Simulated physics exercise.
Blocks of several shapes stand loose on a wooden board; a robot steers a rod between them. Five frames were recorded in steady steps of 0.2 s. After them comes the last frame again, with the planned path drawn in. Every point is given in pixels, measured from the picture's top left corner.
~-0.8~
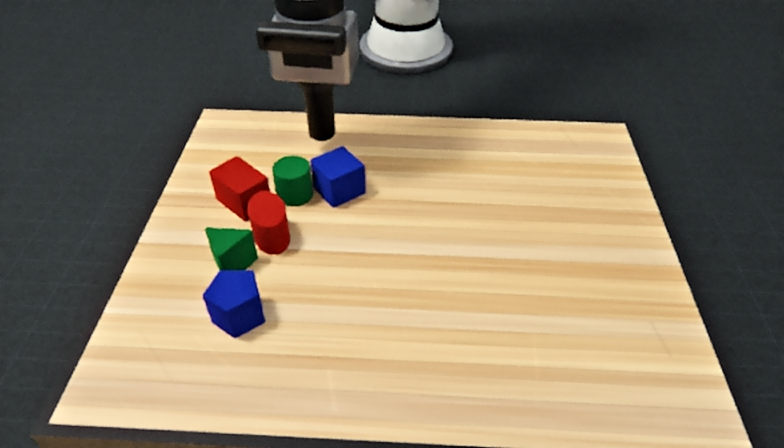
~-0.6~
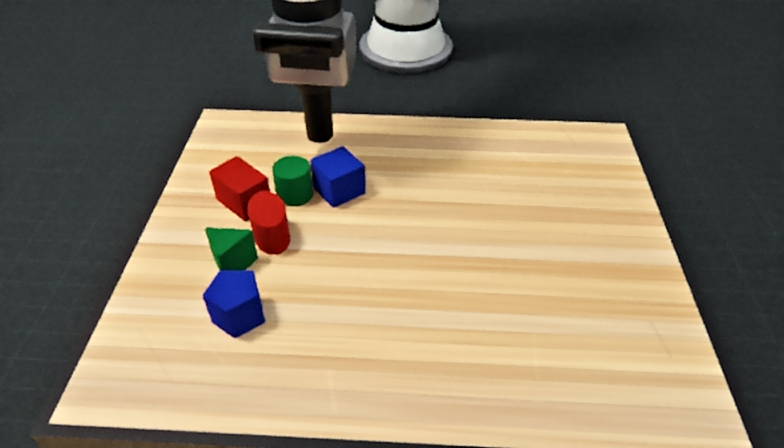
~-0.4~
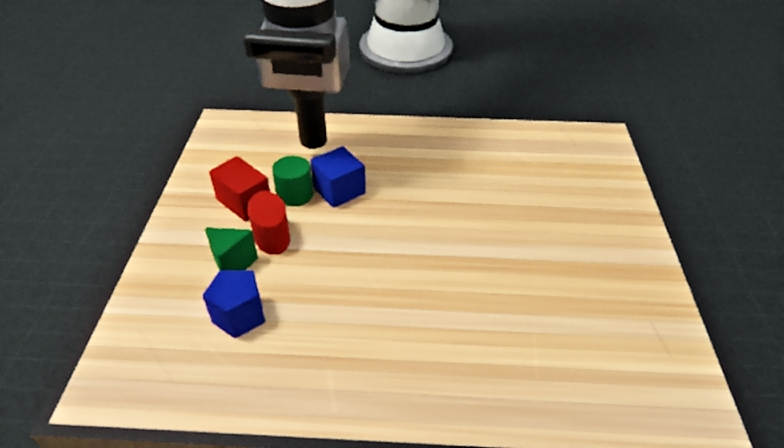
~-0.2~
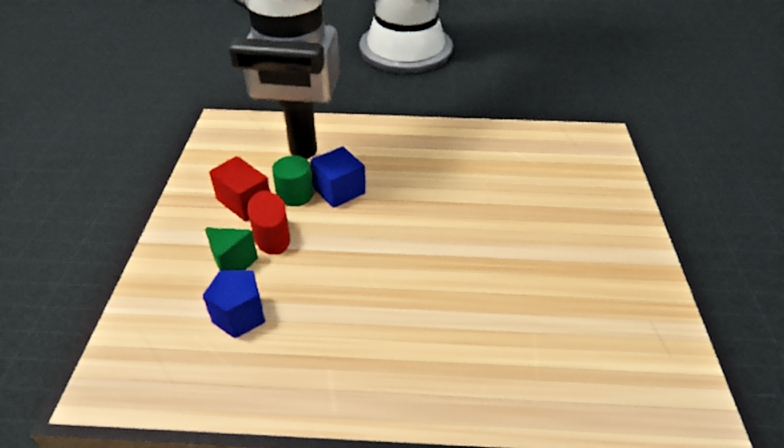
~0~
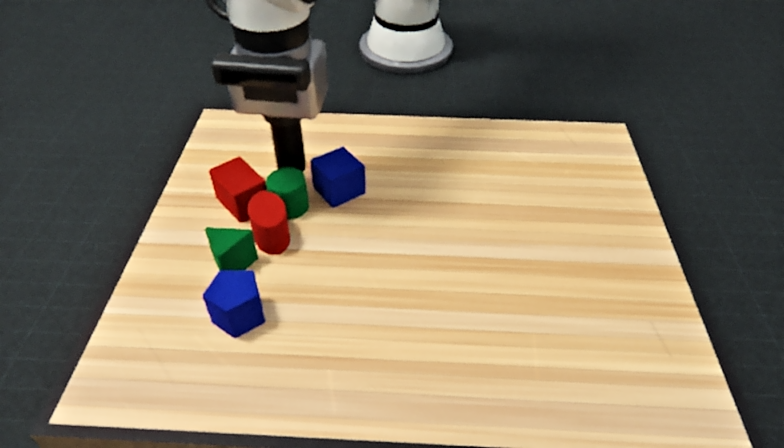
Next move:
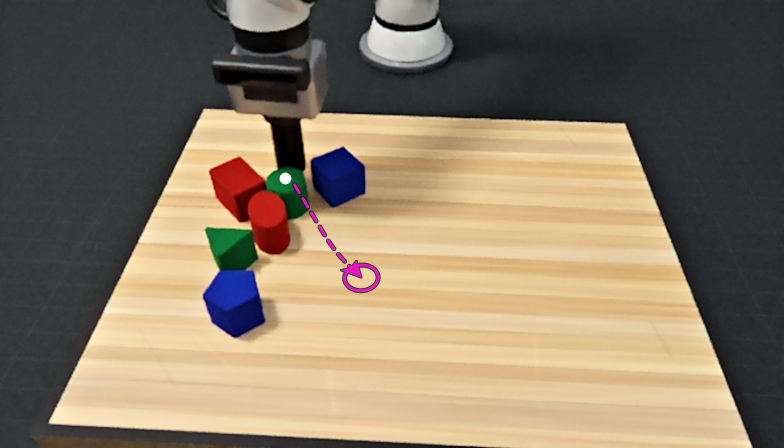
A robot's dark rod moves left and toward the viewer over a wooden board, then nudges the green cylinder slightly away from the blue cube toward the red cylinder, while the other red, green and blue blocks stay still.
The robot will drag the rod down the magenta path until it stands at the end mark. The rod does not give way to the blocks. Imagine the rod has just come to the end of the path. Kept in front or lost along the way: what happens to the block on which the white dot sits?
Slipped off.
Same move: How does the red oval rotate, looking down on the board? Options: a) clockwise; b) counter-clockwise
Choice b: Counter-clockwise.
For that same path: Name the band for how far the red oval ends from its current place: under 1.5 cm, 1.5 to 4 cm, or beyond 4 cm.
Band: 1.5 to 4 cm.
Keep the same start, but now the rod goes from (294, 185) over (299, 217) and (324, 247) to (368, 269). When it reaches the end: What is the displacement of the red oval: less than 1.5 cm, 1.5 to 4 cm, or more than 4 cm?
Of the three bands, it's over 4 cm.
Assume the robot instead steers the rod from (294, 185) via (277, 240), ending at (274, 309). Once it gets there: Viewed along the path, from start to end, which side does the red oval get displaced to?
The right.
The drawn path runs from (294, 185) via (321, 229), ending at (361, 278); the dot is on the green circle.
What follows on the original path. One third of the way, rod at (310, 198); green triangular piece at (222, 242), turned 25° clockwise; red oval at (249, 224), turned 40° anticlockwise; green circle at (279, 202).
Two thirds of the way, rod at (330, 229); green triangular piece at (217, 246), turned 25° clockwise; red oval at (242, 226), turned 45° anticlockwise; green circle at (284, 212).
At the end, rod at (361, 261); green triangular piece at (217, 246), turned 25° clockwise; red oval at (242, 226), turned 45° anticlockwise; green circle at (284, 212); blue square piece not moved.
